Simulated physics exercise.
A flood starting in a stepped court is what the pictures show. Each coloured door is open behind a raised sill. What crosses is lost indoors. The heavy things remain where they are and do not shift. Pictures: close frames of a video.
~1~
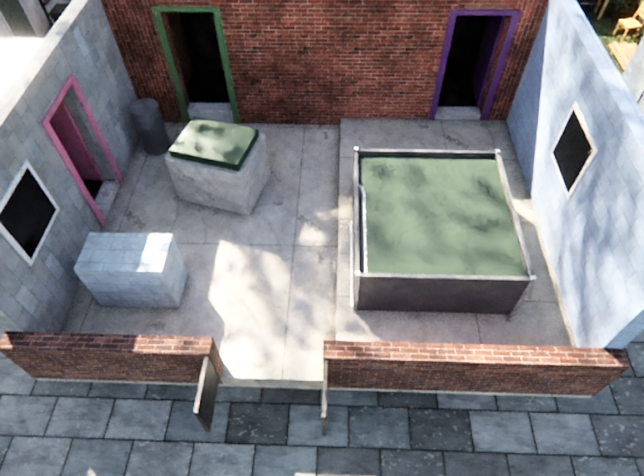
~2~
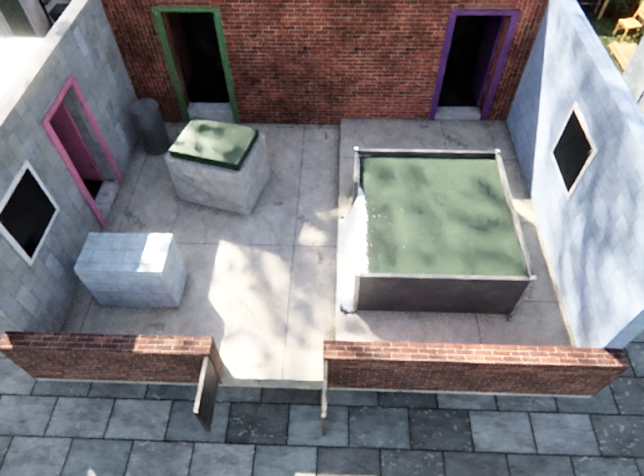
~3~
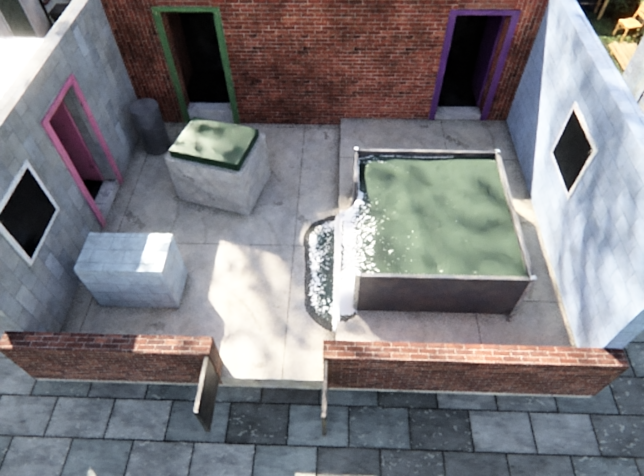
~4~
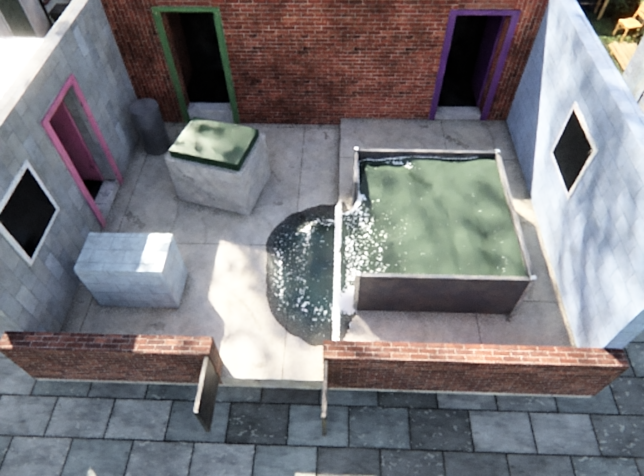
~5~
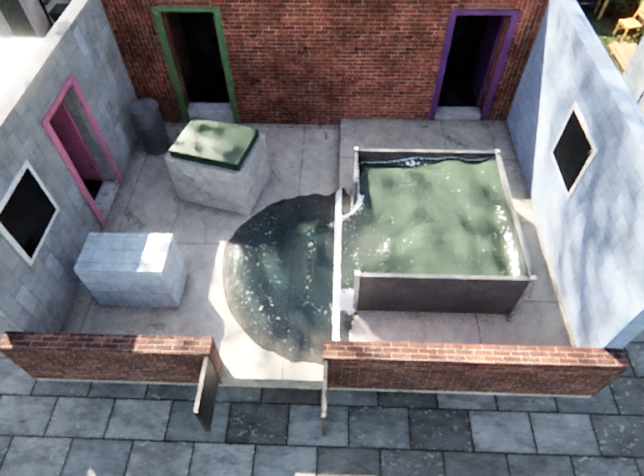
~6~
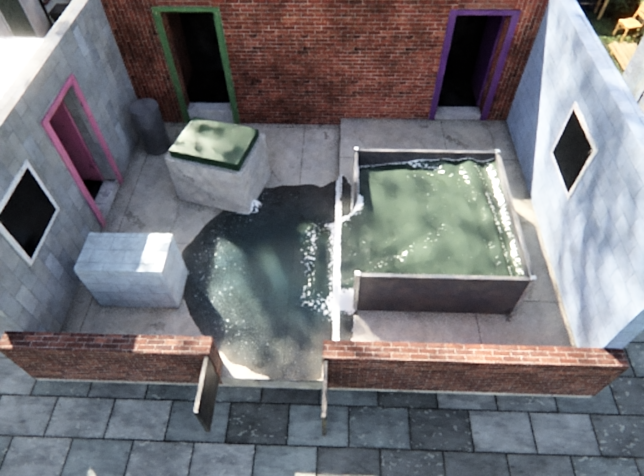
Water broke out of the left side of a large square tank in a walled courtyard with coloured doorways, then spread leftward across the paved floor in a widening dark pool, reaching the pale blocks.
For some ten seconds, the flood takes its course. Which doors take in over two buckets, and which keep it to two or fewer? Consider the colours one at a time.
My prediction: The pink door sees more than two pails, the purple door sees two pails or less, the green door sees two pails or less.
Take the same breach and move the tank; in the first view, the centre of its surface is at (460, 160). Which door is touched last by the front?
That would be the purple one.
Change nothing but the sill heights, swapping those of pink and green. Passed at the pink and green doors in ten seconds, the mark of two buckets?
After that, pink door rises above, green door rises above.
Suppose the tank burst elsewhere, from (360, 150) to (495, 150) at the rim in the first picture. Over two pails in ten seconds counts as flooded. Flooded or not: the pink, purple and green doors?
Pink door: Short of the mark; purple door: Beyond the mark; green door: Short of the mark.
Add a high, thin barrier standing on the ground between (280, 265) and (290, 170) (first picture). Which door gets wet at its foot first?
My answer is the one in pink.
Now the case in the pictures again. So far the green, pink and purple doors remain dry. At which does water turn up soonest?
I'd say the one in pink.
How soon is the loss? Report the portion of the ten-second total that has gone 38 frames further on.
By then, close to 60 % of it.
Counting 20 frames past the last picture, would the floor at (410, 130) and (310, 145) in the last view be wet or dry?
Taking them as listed, I'd call them not wet and soaked.
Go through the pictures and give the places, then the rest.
Still water in the water tank at (434, 211), in the first frame.
The front is at (351, 312), out from the gap at (357, 251), in the second frame.
Water pours out at (357, 251) and has run to (330, 324), in the third frame.
The front is at (275, 236), out from the gap at (357, 252), in the fourth frame.
The front is at (228, 258), out from the gap at (357, 253), in the fifth frame.
The front is at (188, 254), out from the gap at (357, 253), in the sixth frame.
A moment on, water covers 40 % of the floor; the pink door wet at the sill, nothing in, the purple door not reached, the green door not reached.
Next, water covers 50 % of the floor; the pink door over two buckets in, the purple door not reached, the green door not reached.
Then, water covers 60 % of the floor; the pink door far over two buckets in, the purple door not reached, the green door wet at the sill, nothing in.
Later, water covers 70 % of the floor; the pink door far over two buckets in, the purple door not reached, the green door wet at the sill, nothing in.
In the end, water covers 70 % of the floor; the pink door far over two buckets in, the purple door wet at the sill, nothing in, the green door wet at the sill, nothing in.
